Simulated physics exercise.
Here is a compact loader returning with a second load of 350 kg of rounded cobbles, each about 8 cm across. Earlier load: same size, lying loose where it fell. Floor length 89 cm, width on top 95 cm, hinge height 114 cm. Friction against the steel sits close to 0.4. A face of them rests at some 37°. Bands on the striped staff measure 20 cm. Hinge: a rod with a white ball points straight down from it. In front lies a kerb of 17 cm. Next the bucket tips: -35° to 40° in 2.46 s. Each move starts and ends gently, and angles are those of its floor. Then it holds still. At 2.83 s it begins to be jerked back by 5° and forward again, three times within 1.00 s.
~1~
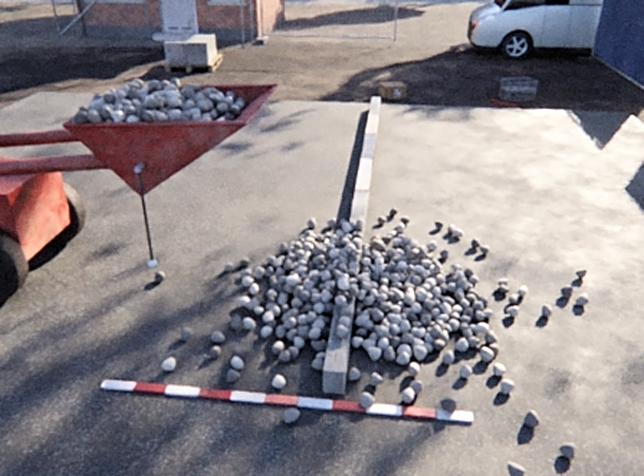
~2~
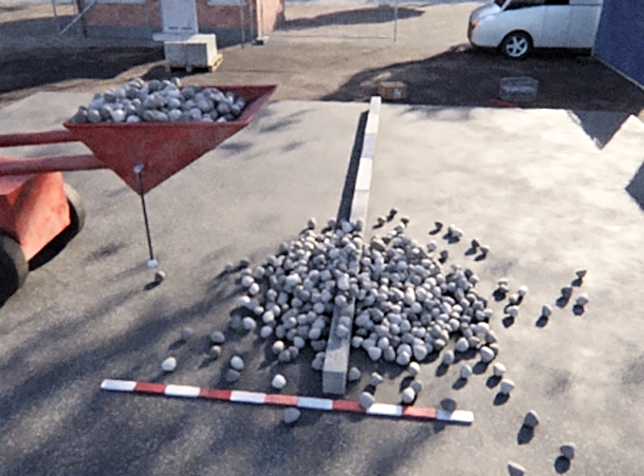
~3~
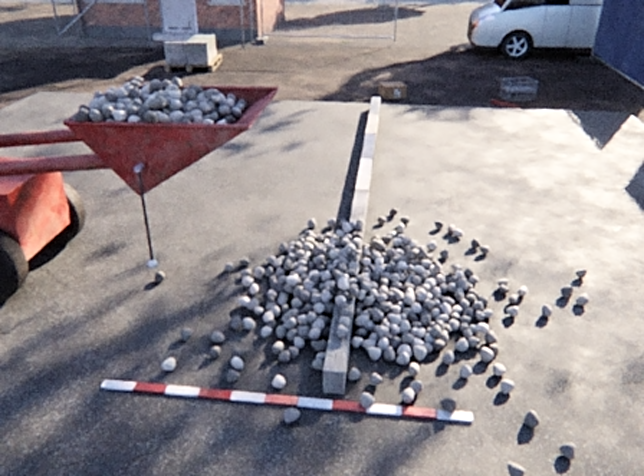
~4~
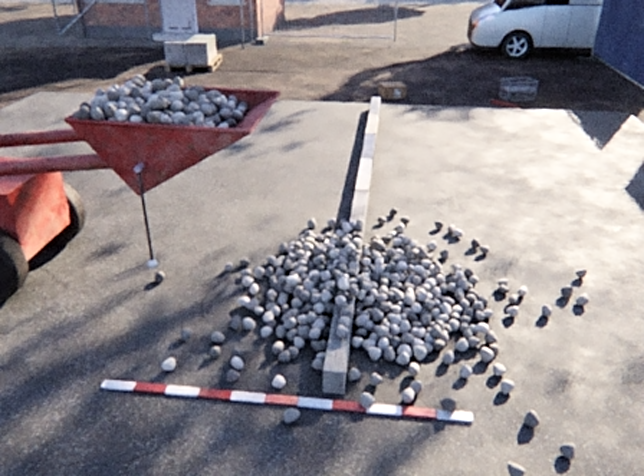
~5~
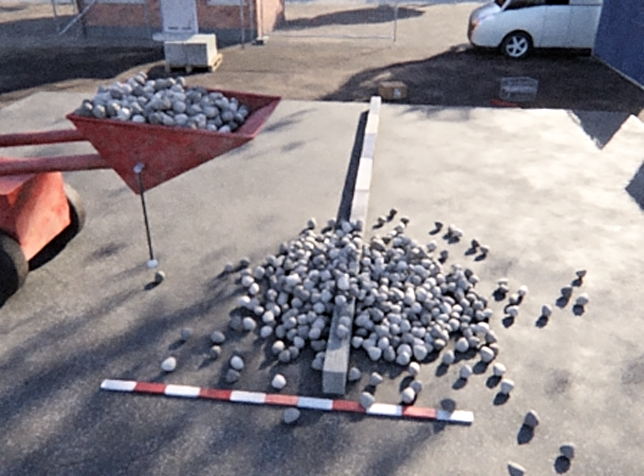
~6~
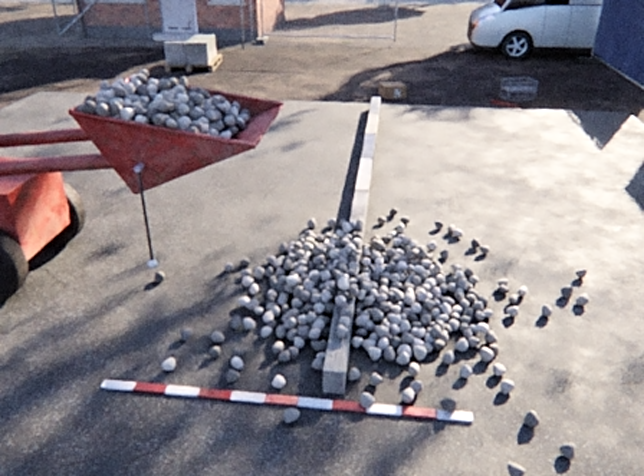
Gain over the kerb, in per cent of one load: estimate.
Approx. 2 %.
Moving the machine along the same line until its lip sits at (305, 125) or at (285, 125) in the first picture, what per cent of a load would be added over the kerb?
Some 35 percent first and 15 percent second.
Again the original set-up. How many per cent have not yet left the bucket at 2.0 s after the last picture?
Still inside: Some 10 %.
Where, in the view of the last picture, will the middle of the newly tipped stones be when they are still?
I'd put their centre close to (284, 272).
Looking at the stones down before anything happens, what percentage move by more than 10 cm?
Roughly 5 % of them.
Then, 1.2 s after the last picture the floor is at 28°; in per cent of one load, 87 in the bucket, 62 on this side of the kerb, 52 over the kerb; the foremost stones are at (549, 311).
Then, 2.0 s after the last picture the floor is at 40°; in per cent of one load, 8 in the bucket, 140 on this side of the kerb, 53 over the kerb; the foremost stones are at (549, 311).
Then, 3.7 s after the last picture the floor is at 40°; in per cent of one load, 0 in the bucket, 147 on this side of the kerb, 54 over the kerb; the foremost stones are at (549, 311).
Then, 6.2 s after the last picture the floor is at 40°; in per cent of one load, 0 in the bucket, 147 on this side of the kerb, 54 over the kerb; the foremost stones are at (549, 311). Net gain over the kerb, 2.
